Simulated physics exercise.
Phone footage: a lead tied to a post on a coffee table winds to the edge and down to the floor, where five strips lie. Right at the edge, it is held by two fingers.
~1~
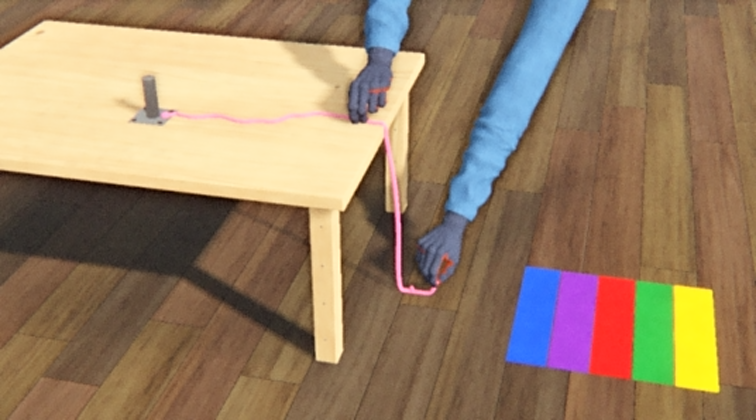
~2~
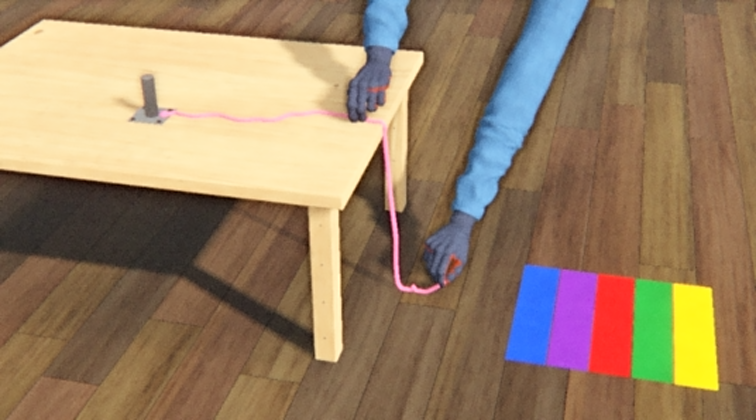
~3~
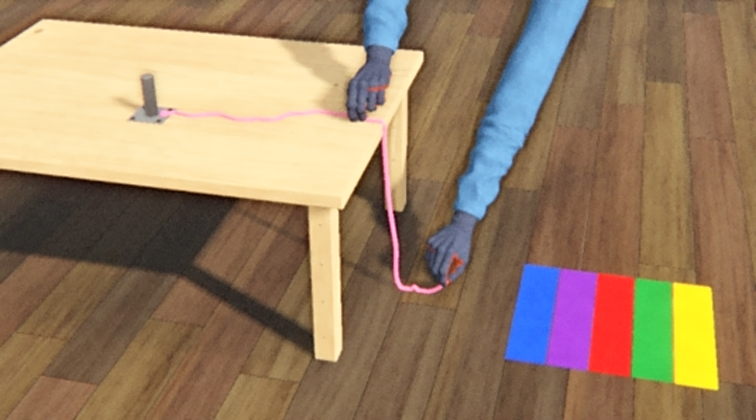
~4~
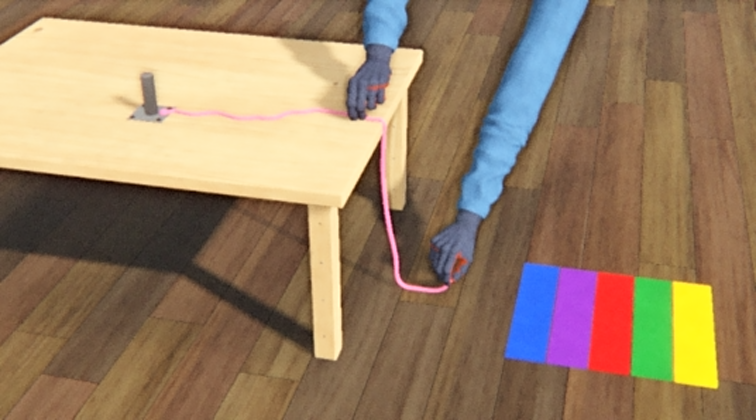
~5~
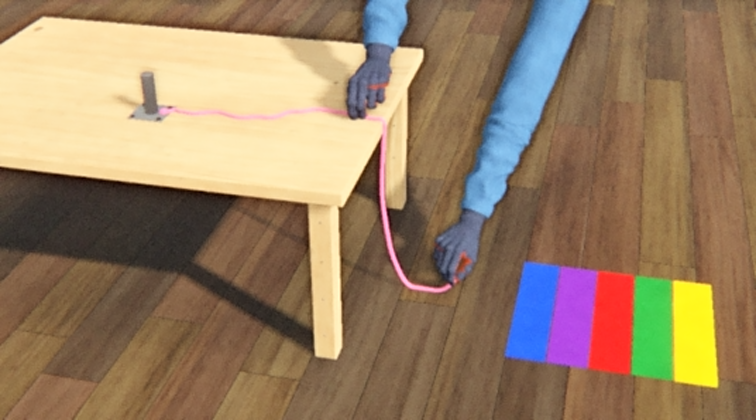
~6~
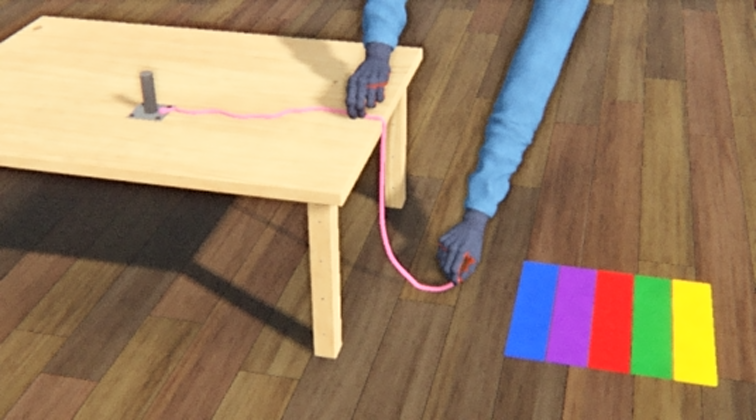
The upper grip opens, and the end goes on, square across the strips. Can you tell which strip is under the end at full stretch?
Yes, the purple one.
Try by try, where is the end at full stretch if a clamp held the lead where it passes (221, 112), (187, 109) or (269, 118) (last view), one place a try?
Taking the tries in turn: (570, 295), (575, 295) and (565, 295).
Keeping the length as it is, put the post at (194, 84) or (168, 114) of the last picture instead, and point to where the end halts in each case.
Near (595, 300), then near (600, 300).
Early on, end near (514, 287); short of the strips.
Midway, end near (553, 292); over blue.
At the end of the slack, end near (576, 296); over purple. The end stops over the purple strip.
